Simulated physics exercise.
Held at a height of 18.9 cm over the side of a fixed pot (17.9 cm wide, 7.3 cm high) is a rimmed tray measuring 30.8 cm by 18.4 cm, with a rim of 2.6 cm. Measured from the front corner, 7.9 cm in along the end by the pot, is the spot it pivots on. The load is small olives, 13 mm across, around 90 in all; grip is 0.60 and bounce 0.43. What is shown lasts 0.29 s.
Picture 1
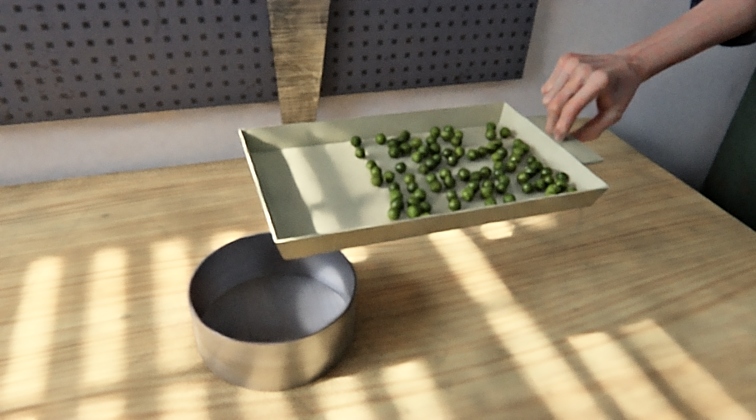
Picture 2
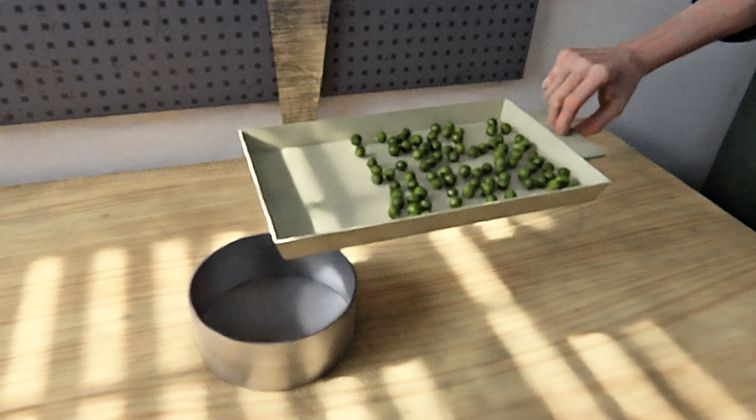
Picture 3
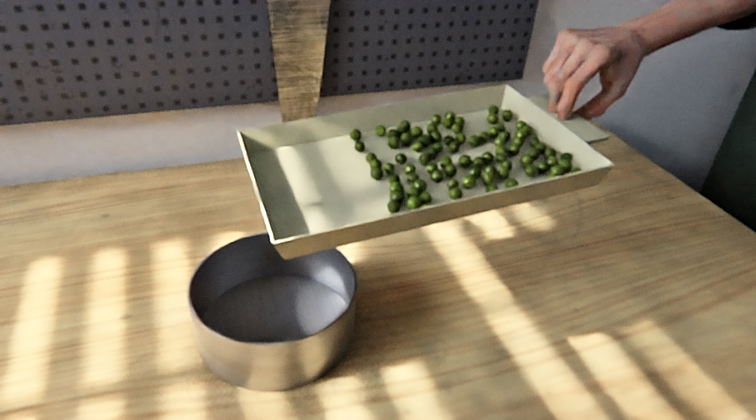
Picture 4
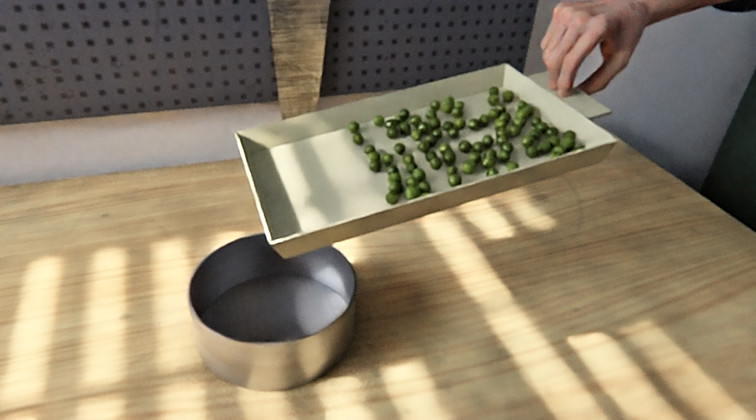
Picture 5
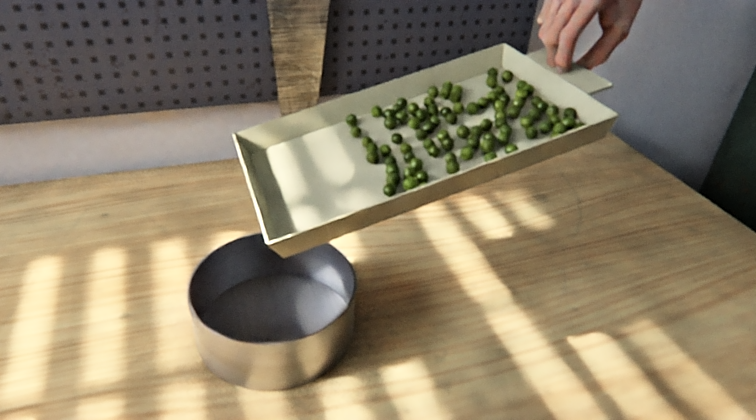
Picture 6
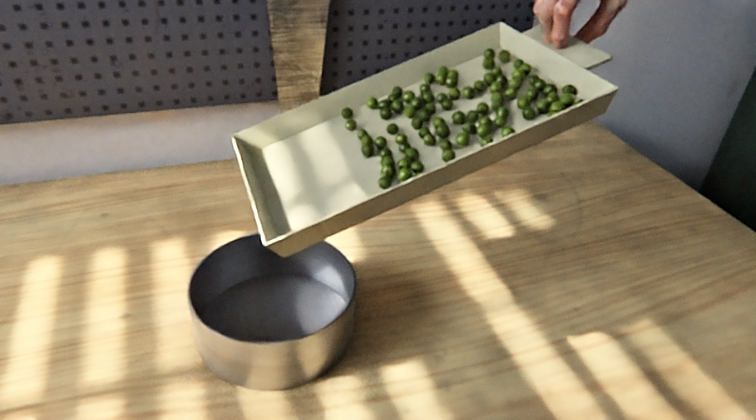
On a wooden table, a hand steadily raises the right end of a tray of olives.
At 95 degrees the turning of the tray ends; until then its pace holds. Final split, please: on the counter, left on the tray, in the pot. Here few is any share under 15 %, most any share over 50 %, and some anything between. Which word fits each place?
Counter: Some; tray: Few; pot: Most.
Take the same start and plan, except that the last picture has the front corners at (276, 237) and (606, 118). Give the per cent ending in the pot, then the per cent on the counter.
Split: Pot = 55, counter = 45.
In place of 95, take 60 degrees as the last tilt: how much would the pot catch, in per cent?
15 %.
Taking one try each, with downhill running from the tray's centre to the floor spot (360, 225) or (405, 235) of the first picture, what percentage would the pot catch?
About 5 per cent on the first try and 25 per cent on the second.
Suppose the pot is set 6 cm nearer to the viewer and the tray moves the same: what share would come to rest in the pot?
Then about 45 per cent.
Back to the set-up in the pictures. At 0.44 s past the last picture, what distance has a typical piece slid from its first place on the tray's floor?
It has moved some 19 cm from its start.
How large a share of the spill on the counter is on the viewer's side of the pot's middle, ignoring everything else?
About 50 percent of the spill.
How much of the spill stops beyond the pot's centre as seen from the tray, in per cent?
Near 100 in a hundred.
Then, 0.44 s after the last picture, tilt 56 degrees; the tray holds 100 %, the pot 0 %.
Then, 0.73 s after the last picture, tilt 80 degrees; the tray holds 70 %, the pot 10 %.
Then, 1.12 s after the last picture, tilt 95 degrees; the tray holds 15 %, the pot 30 %.
In the end, counter 40 %, tray 0 %, pot 60 %.
